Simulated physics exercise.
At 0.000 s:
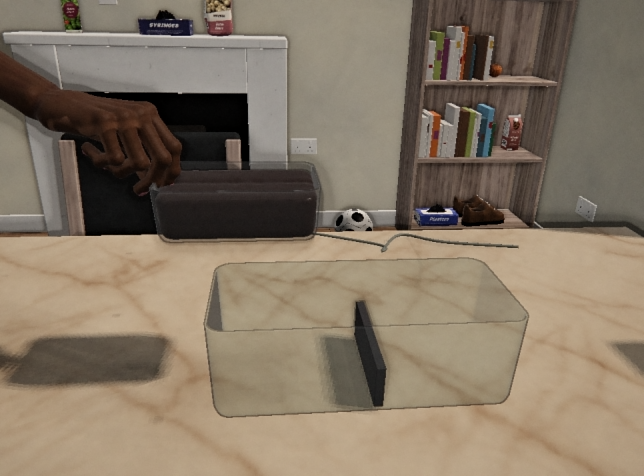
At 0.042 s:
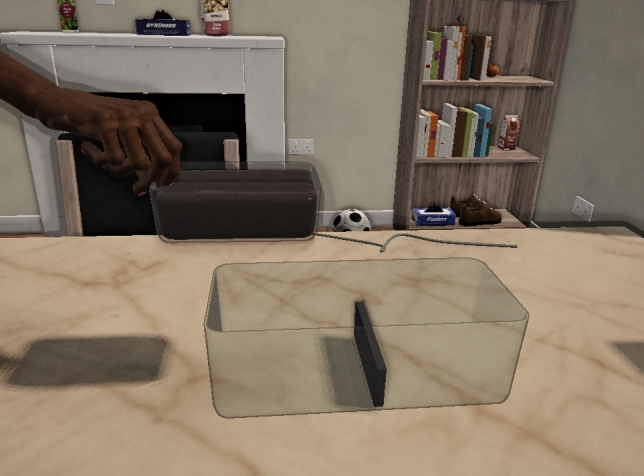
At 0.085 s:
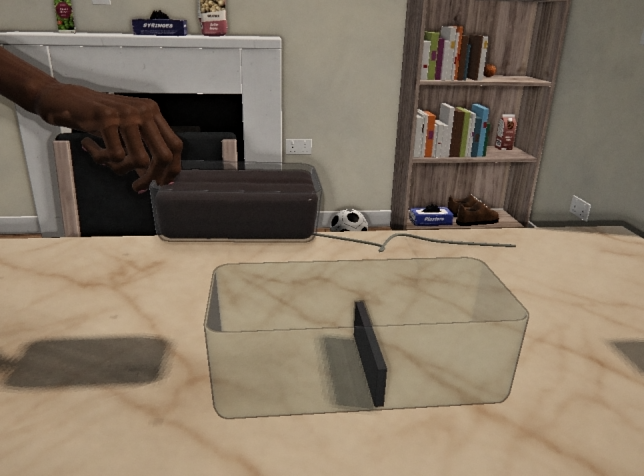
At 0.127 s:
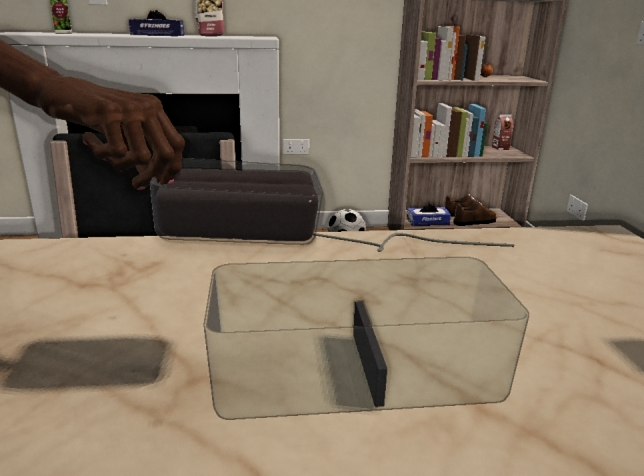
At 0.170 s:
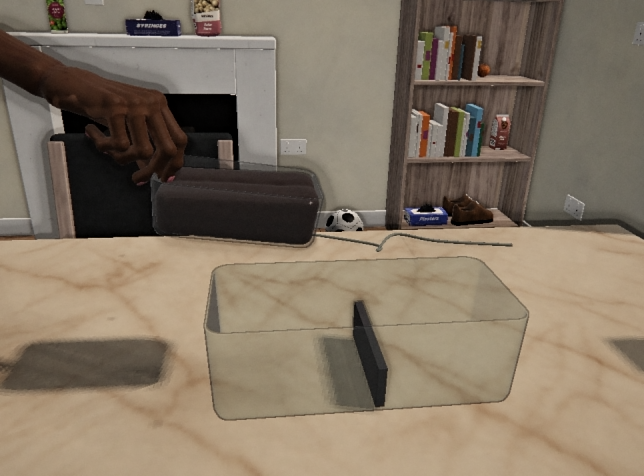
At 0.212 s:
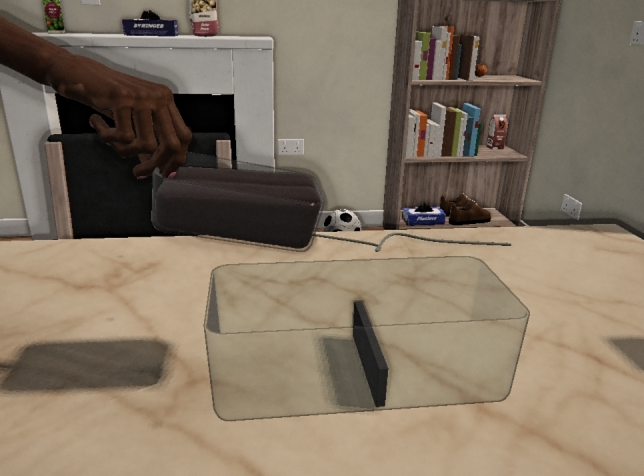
A dark, see-through-topped container beside a hand at the left tilts slowly, its right end dipping slightly, while the camera drifts almost imperceptibly and the background shifts a little left. Below it, a clear, long basin with a low black wall across its floor sits still on a beige marbled tabletop. Behind, seen from just above the table, are a white fireplace, wooden bookshelf and football.
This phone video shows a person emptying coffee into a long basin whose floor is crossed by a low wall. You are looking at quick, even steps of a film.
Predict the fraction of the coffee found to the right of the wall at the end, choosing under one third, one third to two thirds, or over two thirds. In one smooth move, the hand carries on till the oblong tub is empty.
The share right of the wall is a middling part, a third to two thirds.
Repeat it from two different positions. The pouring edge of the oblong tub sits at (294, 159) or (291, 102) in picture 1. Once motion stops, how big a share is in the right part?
10 and 35 in a hundred.
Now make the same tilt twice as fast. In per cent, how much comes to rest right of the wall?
Near 10 in a hundred.
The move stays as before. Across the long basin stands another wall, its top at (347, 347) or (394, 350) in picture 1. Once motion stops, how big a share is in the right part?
About 65 % and 20 %.
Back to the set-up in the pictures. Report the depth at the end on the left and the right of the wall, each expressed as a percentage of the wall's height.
30 per cent for the left part, 20 for the right.
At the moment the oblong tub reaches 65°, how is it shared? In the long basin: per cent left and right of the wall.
Left part: Around 10 %. Right part: Around 15 %.
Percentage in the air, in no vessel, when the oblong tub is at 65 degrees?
45 per cent.
A moment on, the oblong tub is tipped part way and 30 per cent is still to pour, 12 is left of the wall and 15 right of it.
Next, the oblong tub is tipped on its side and 6 per cent is still to pour, 49 is left of the wall and 41 right of it.
Then the oblong tub is tipped on its side and 1 per cent is still to pour, 53 is left of the wall and 41 right of it.
Later the oblong tub is tipped on its side and 0 per cent is still to pour, 55 is left of the wall and 41 right of it.
At rest 55 per cent lies left of the wall, 41 right of it and 4 outside.
